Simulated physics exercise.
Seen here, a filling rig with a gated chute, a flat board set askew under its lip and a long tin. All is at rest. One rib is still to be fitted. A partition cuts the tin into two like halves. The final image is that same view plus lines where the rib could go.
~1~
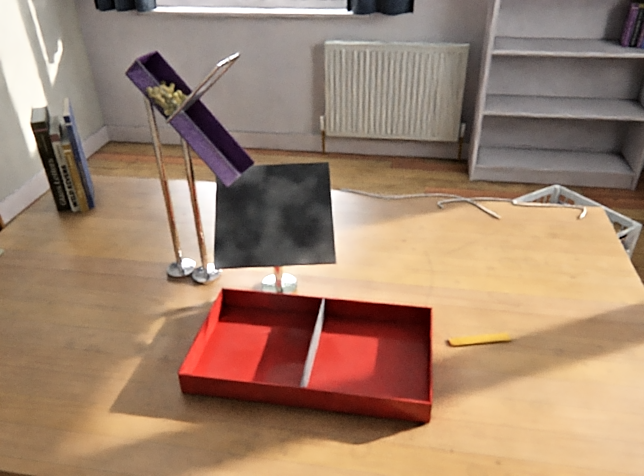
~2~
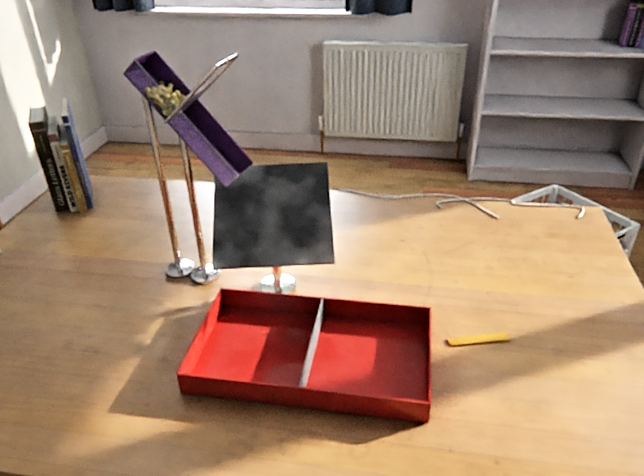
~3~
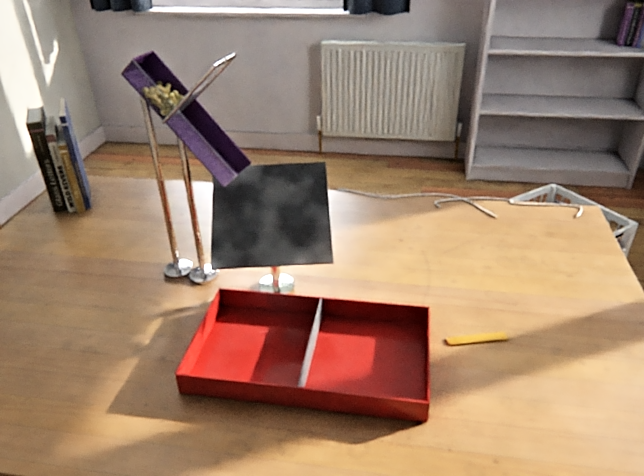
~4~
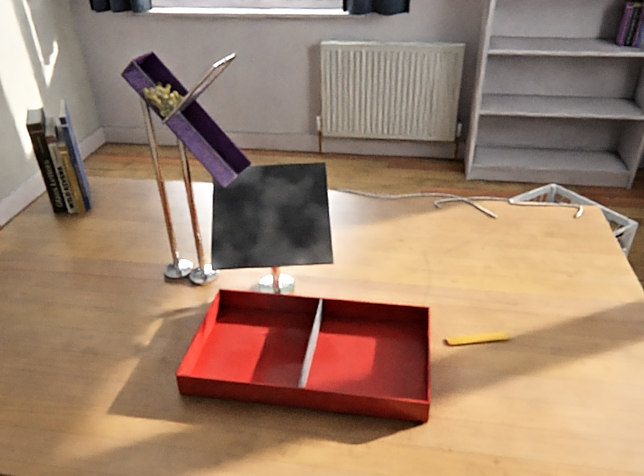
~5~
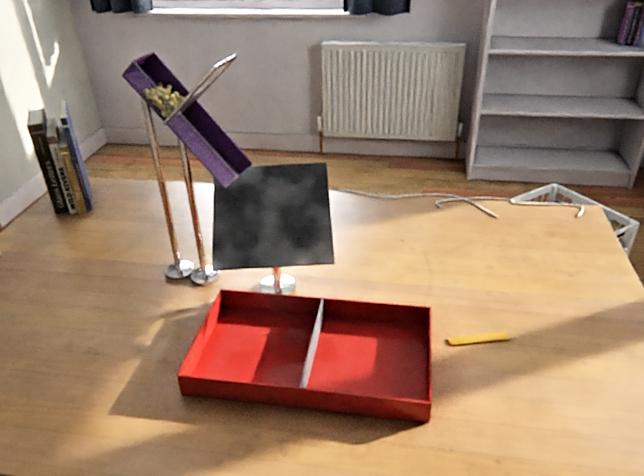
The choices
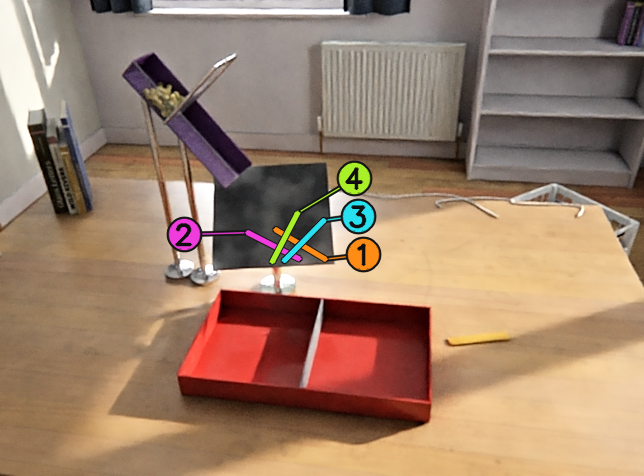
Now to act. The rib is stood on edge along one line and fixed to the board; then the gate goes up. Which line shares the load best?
I would pick line 1.
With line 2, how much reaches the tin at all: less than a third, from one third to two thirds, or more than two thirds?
It is more than two thirds.
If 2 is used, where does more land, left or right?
The right half.
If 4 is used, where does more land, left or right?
More lands on the left.
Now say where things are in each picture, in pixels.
The first picture shows load behind the gate at (171, 101), soya beans; lip of the chute at (235, 180), sloping steeply.
The second picture shows middle of the board at (273, 213), tilted fairly steeply; middle of its low edge at (274, 266); of its high edge at (271, 164).
The third picture shows front corners of the tin at (176, 373) and (429, 402); front end of its middle wall at (298, 387); gate still shut at (189, 99).
The fourth picture shows middle of the load at (167, 101); lip at (232, 181).
The fifth picture shows middle of the load at (168, 102); lip at (233, 181).
On the marked copy, line 1 from (275, 229) to (325, 259); line 2 from (247, 232) to (299, 258); line 3 from (323, 220) to (284, 260); line 4 from (297, 213) to (272, 261).
If 1 is chosen, of what is caught, about two thirds in the left half, about a third in the right.
If 2 is chosen, of what is caught, a small part in the left half, most in the right.
If 3 is chosen, of what is caught, nearly all in the left half, a small part in the right.
If 4 is chosen, of what is caught, nearly all in the left half, a stray few in the right.
